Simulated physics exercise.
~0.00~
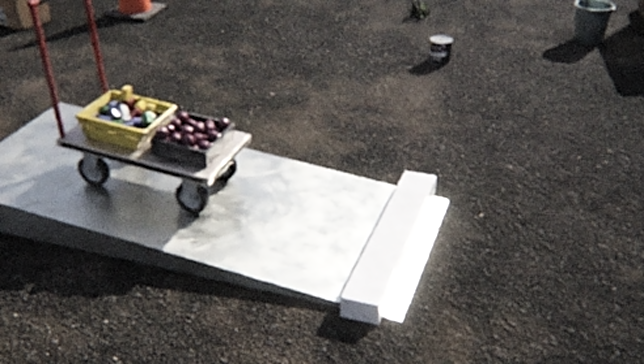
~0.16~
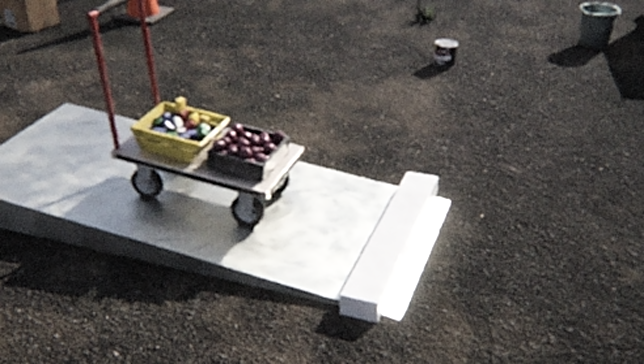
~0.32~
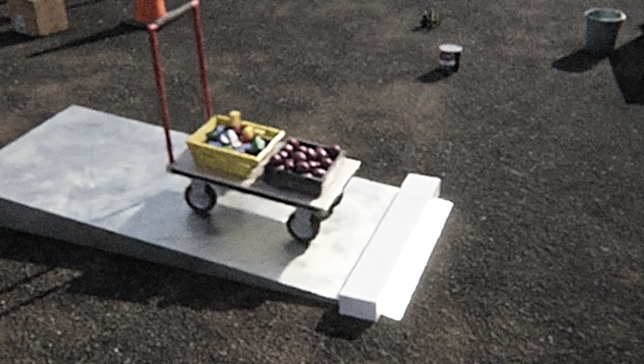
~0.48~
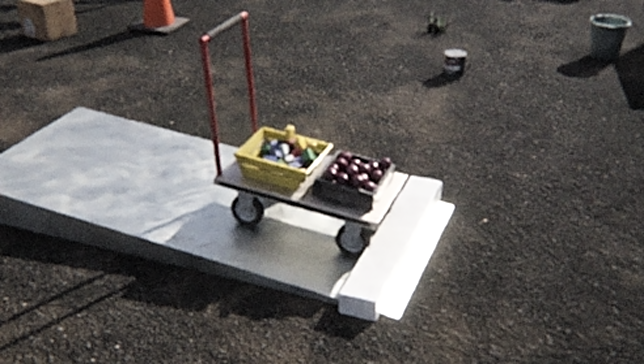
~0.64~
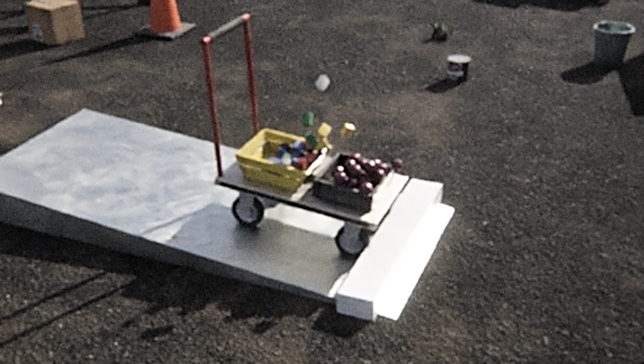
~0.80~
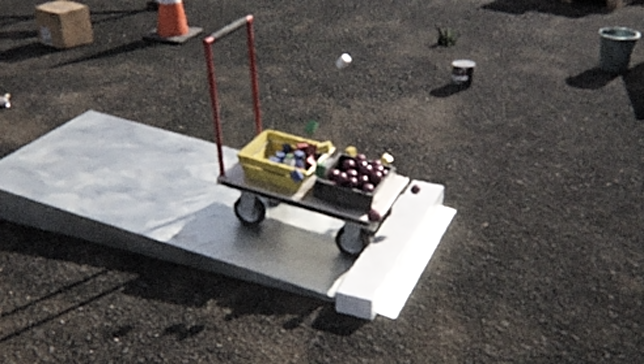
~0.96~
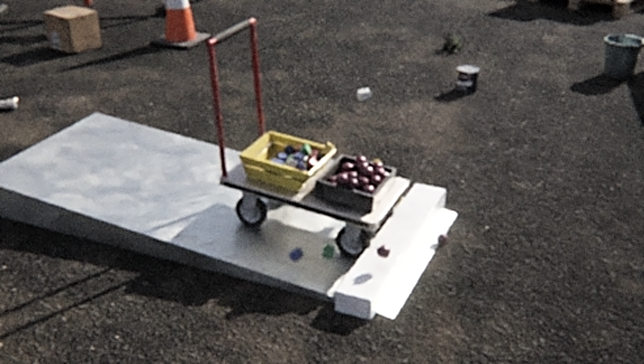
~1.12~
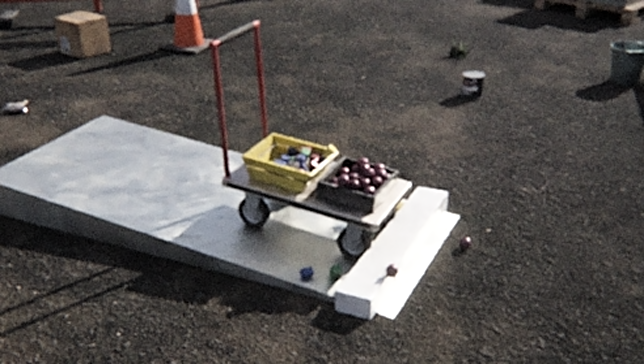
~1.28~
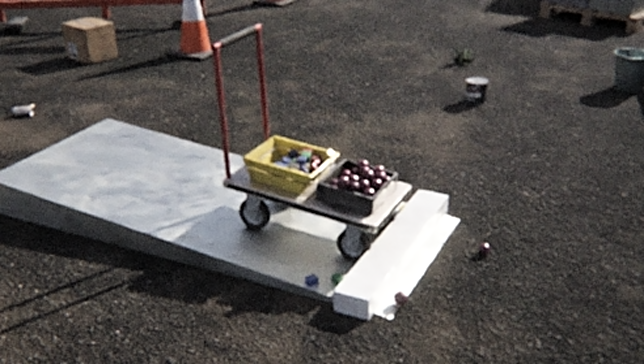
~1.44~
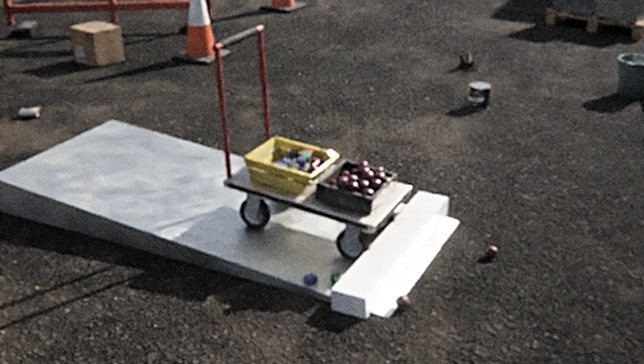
A trolley carrying a yellow tote and a black tote rolled right down a ramp and stopped dead at a low white step, where several colourful pieces and a couple of dark red onions flew out, while most of the load stayed aboard.
